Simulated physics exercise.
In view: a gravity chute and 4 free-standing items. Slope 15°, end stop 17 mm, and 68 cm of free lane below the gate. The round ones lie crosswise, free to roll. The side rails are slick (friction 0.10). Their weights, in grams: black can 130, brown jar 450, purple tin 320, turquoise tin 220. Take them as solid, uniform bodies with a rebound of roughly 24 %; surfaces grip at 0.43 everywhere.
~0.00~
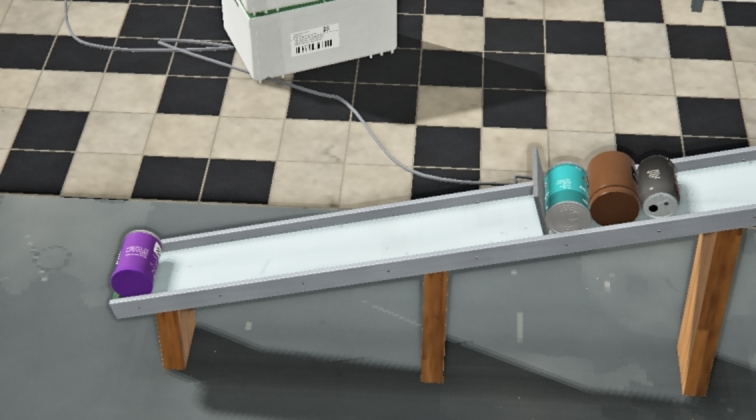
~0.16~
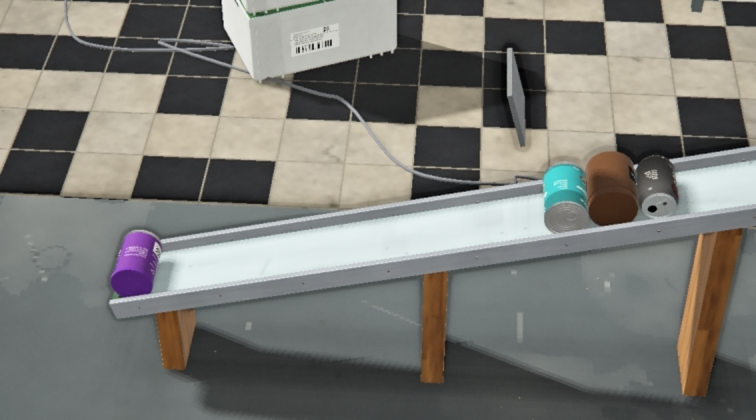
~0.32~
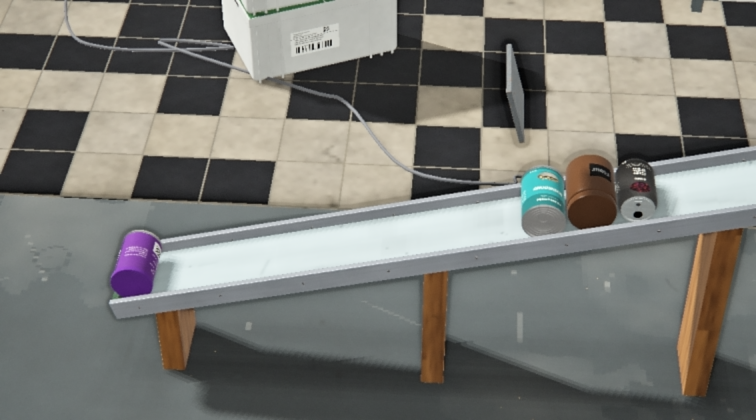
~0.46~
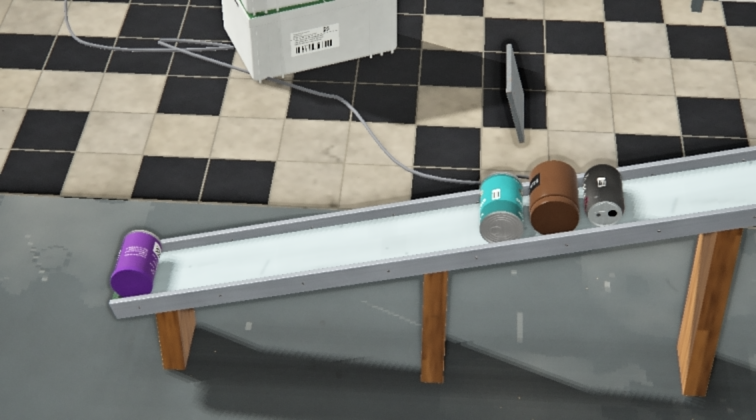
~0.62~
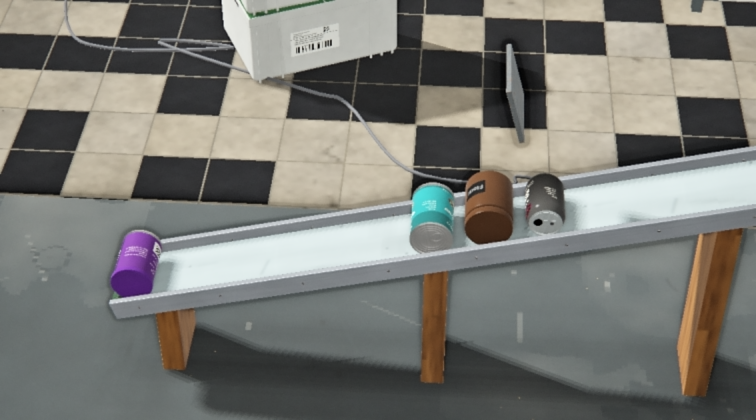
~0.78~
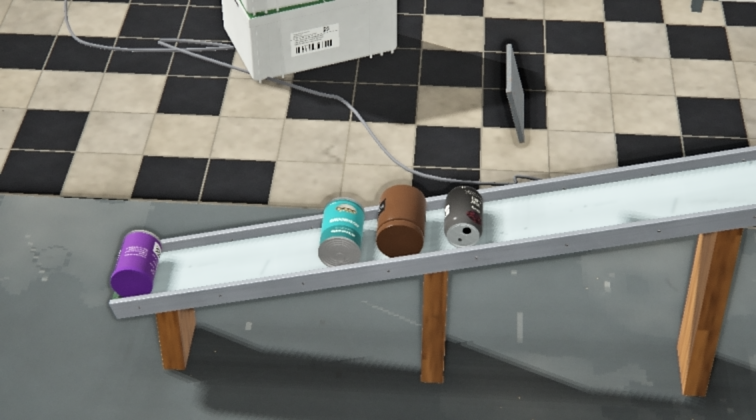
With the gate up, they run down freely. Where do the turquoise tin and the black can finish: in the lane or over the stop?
The turquoise tin stops in the lane, the black can stops in the lane.
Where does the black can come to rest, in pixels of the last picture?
Around (215, 254).
Around 0.88 s, leader 25 cm from the stop; black can near (402, 226); turquoise tin near (275, 243).
Around 1.08 s, leader 6 cm from the stop; black can near (255, 248); turquoise tin near (171, 255).
Around 1.38 s, purple tin now over the stop; black can near (215, 254); turquoise tin near (134, 263).
Finally (1.8 s), over the stop, purple tin; the other 3 in the lane. In the last view, turquoise tin near (134, 263), black can near (215, 254).
